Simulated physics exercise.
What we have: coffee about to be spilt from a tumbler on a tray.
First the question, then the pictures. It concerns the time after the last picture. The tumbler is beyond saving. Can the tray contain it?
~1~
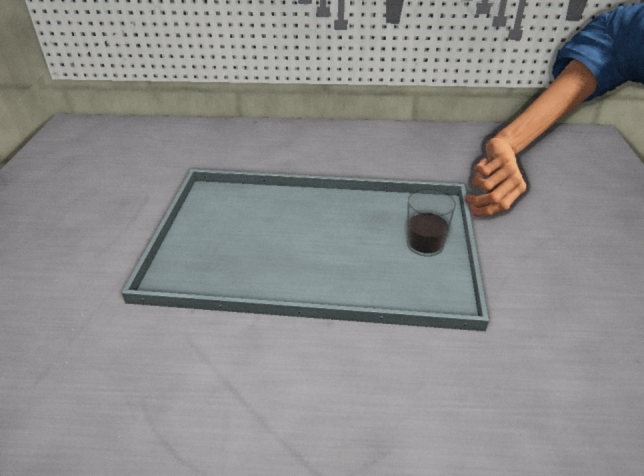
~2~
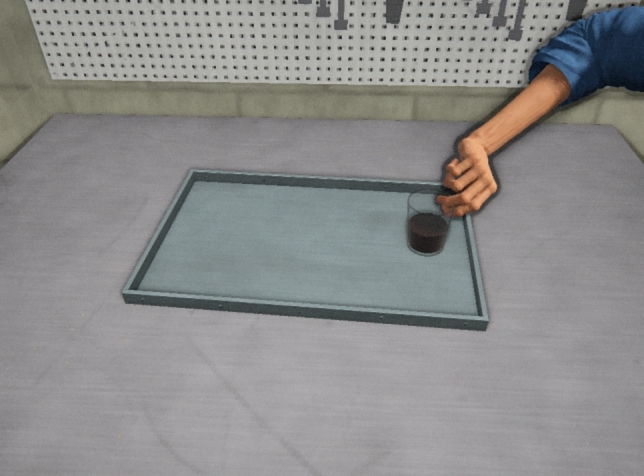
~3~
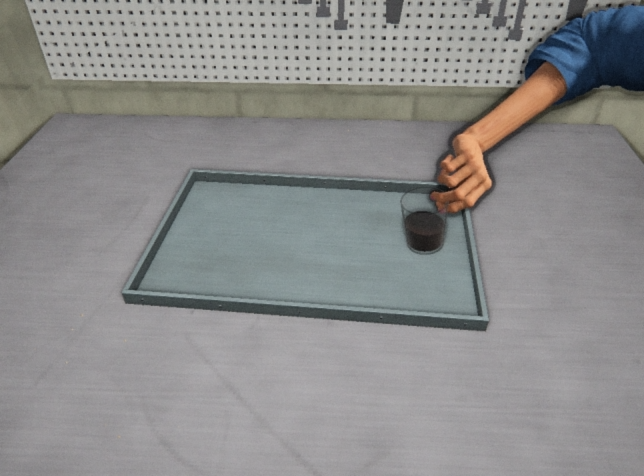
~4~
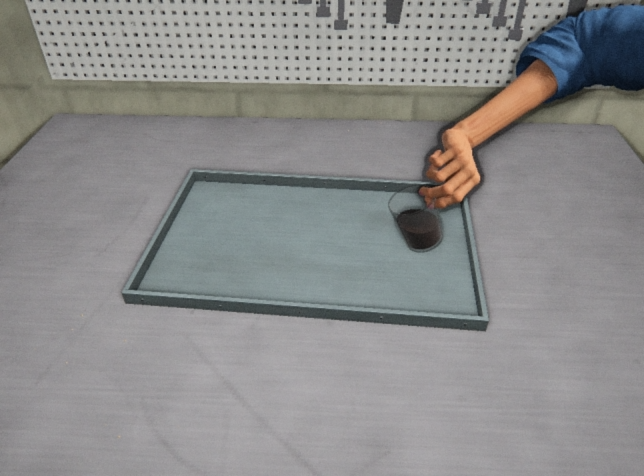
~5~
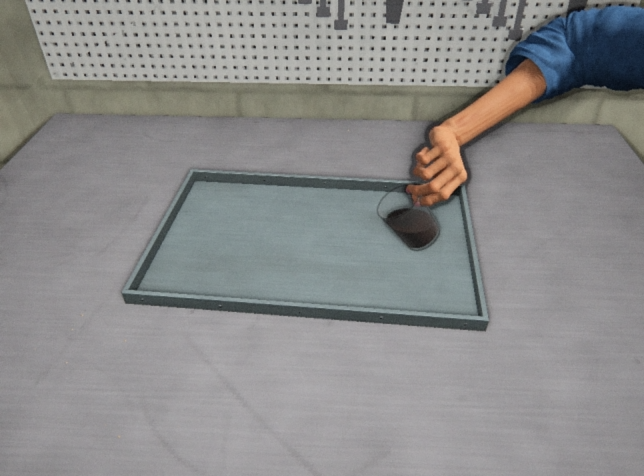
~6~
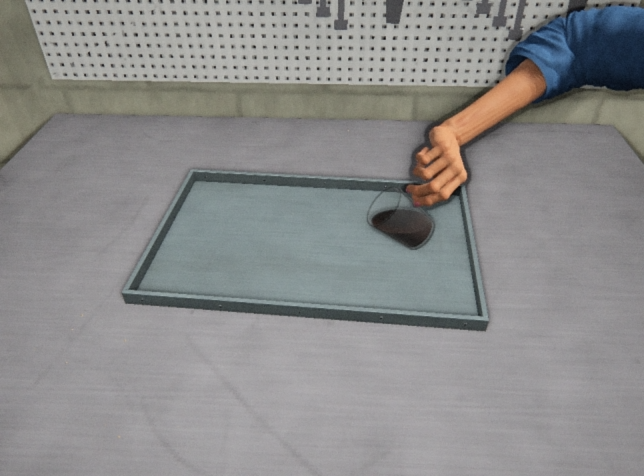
I expect the spill will remain inside the tray.
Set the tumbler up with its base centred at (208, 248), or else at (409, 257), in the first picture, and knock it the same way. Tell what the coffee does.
One: It wets the top as well. Two: It is held by the rim.
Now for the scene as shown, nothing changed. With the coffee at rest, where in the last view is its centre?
The centre settles near (230, 249) in the last view.
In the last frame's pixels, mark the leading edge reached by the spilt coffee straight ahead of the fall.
(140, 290), more or less.
Next, the tumbler lies in the tray; the puddle covers about as much as a plate; the top is dry.
After that, the puddle covers about as much as a tray; the top is dry.
Finally, the puddle covers about as much as a tray; the top is dry.
